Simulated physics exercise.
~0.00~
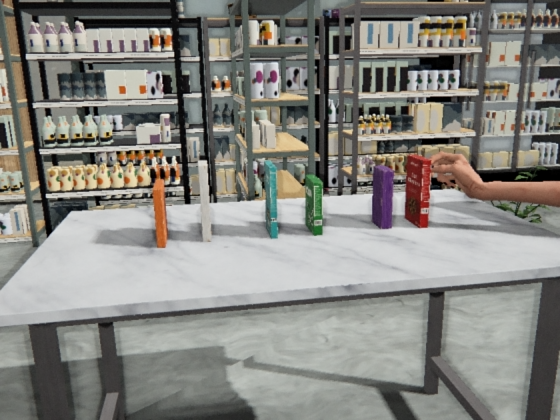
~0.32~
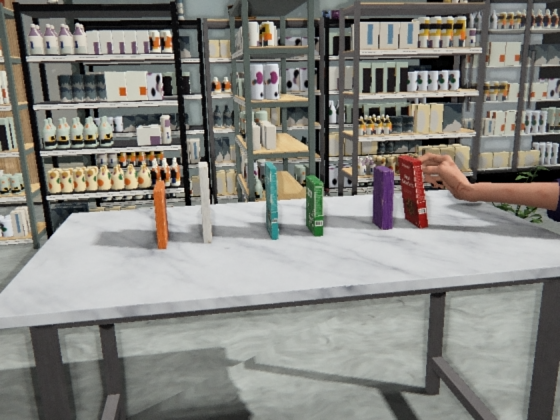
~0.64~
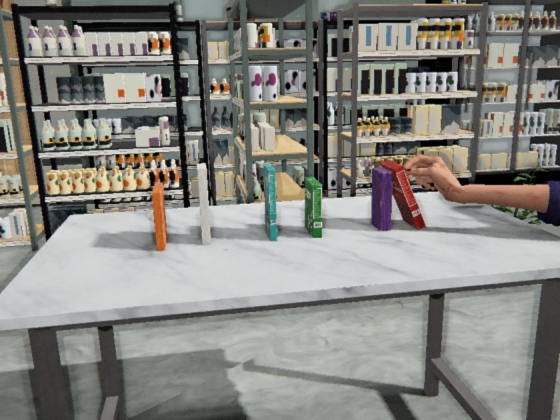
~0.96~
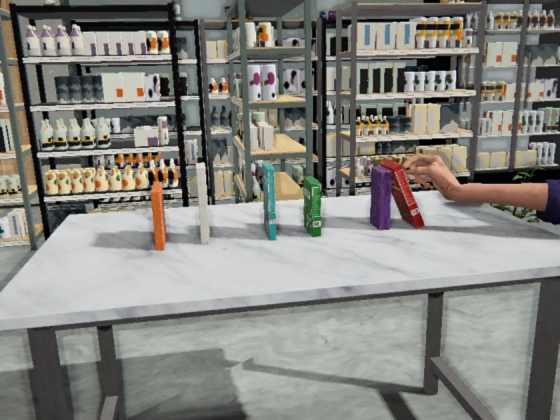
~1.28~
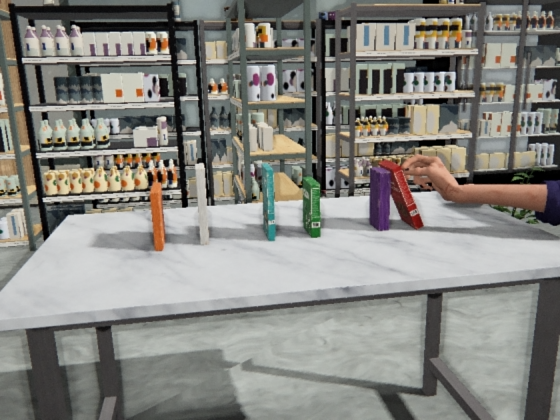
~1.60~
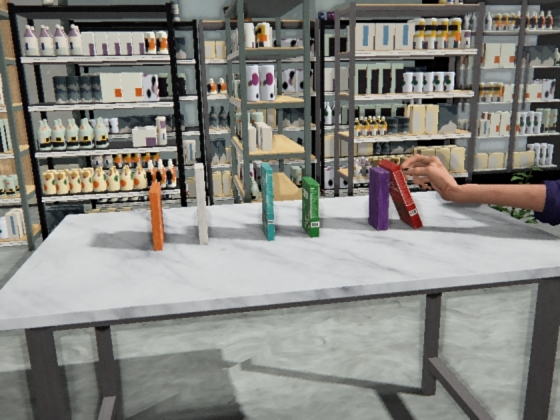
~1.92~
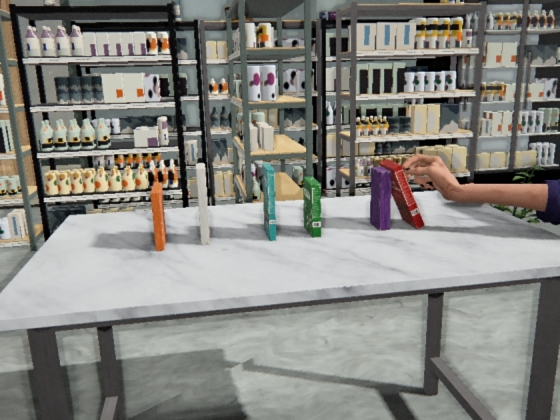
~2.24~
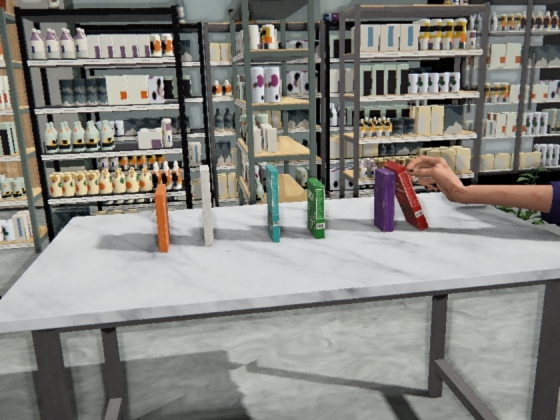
Red packet tipped left by a hand, leaning against the purple block and staying there, the row of others still standing.
